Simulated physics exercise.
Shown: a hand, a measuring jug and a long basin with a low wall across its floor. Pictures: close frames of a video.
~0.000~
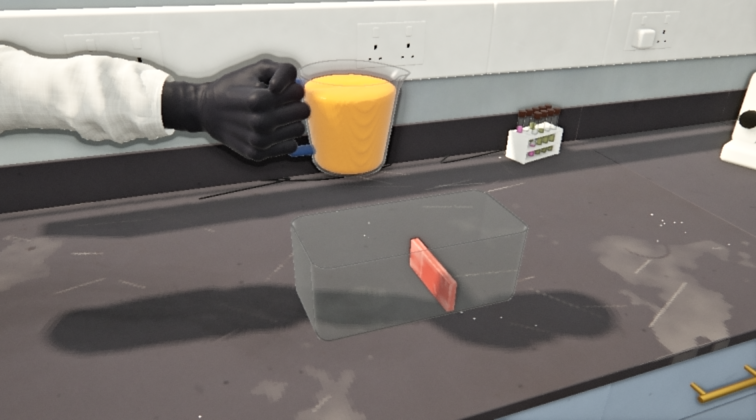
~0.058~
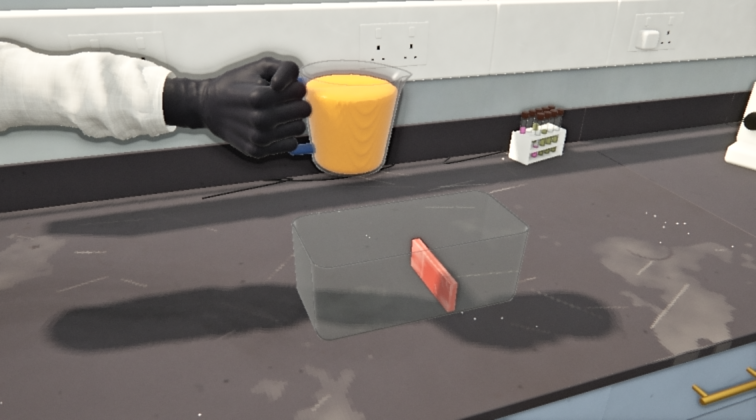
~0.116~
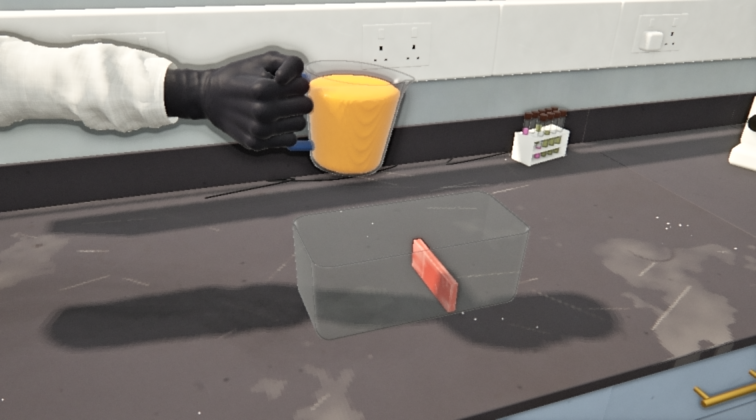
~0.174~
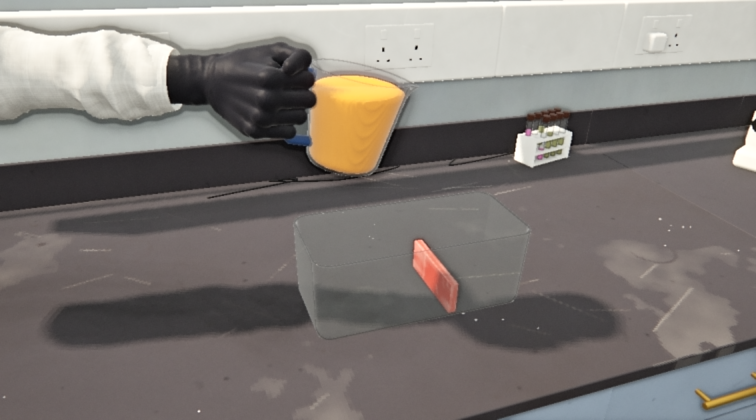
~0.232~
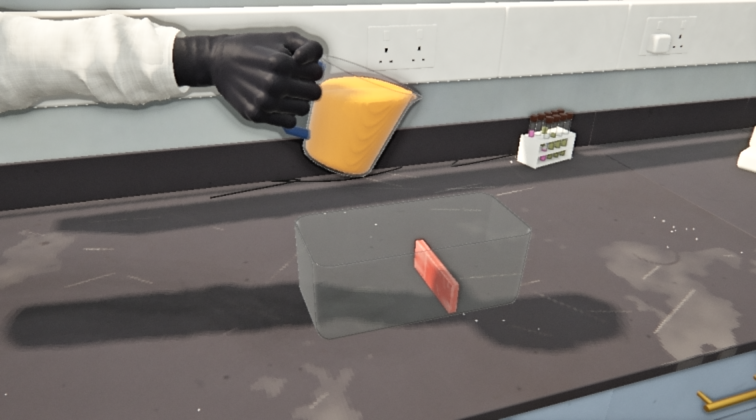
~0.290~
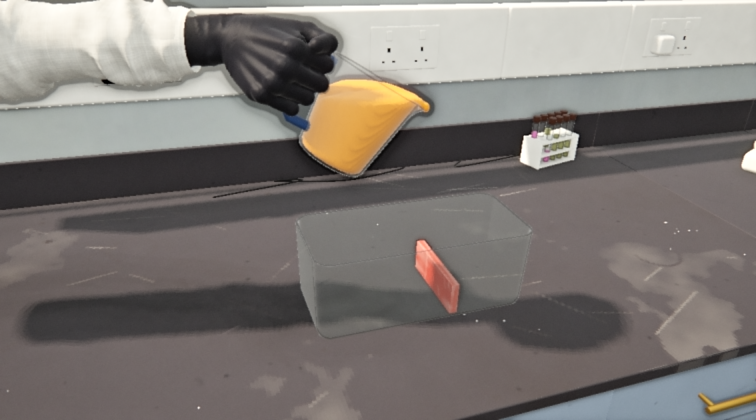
In the video, a black-gloved hand holds a clear jug of orange-yellow contents above a transparent basin with a red divider on a dark countertop, then tilts it rightward until the contents reach the lip.
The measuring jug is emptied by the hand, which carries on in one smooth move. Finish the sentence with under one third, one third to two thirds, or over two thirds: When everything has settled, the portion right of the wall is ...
When everything has settled, the portion right of the wall is one third to two thirds.
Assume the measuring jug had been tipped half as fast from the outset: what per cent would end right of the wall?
Around 70 per cent ends up there.
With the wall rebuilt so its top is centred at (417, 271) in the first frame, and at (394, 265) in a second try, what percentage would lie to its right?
Note - case one near 75 %, case two near 95 %.
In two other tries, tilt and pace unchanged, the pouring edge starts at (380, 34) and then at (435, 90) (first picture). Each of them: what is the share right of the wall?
Near 20 per cent for the first start, near 75 per cent for the second.
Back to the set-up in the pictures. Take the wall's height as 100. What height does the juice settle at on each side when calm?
On the left 30 %, on the right 60 %.
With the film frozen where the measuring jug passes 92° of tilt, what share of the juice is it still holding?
It still holds around 45 per cent there.
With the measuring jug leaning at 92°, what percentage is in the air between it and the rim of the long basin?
Airborne fraction: Approx. 30 %.
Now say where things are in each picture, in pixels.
Tilt 0°; pouring edge (409, 70); surface from (304, 89) to (392, 82); the long basin's rim runs from (301, 244) to (506, 209); the wall's top is at (433, 261), in the first frame.
Tilt 1°; pouring edge (411, 71); surface from (305, 89) to (393, 83), in the second frame.
Tilt 6°; pouring edge (414, 76); surface from (308, 87) to (396, 85), in the third frame.
Tilt 12°; pouring edge (418, 84); surface from (312, 88) to (402, 88), in the fourth frame.
Tilt 21°; pouring edge (421, 95); surface from (317, 91) to (412, 91), in the fifth frame.
Tilt 32°; pouring edge (423, 108); surface from (314, 104) to (418, 99); 2 per cent is over the edge, in the sixth frame.
A moment on, the measuring jug is tipped on its side and 47 per cent is still to pour, 1 is left of the wall and 23 right of it.
Next, the measuring jug is tipped right over and 6 per cent is still to pour, 32 is left of the wall and 50 right of it.
Then the measuring jug is tipped right over and 0 per cent is still to pour, 48 is left of the wall and 49 right of it.
Later the measuring jug is tipped right over and 0 per cent is still to pour, 48 is left of the wall and 49 right of it.
In the end 48 per cent lies left of the wall, 49 right of it and 2 outside.
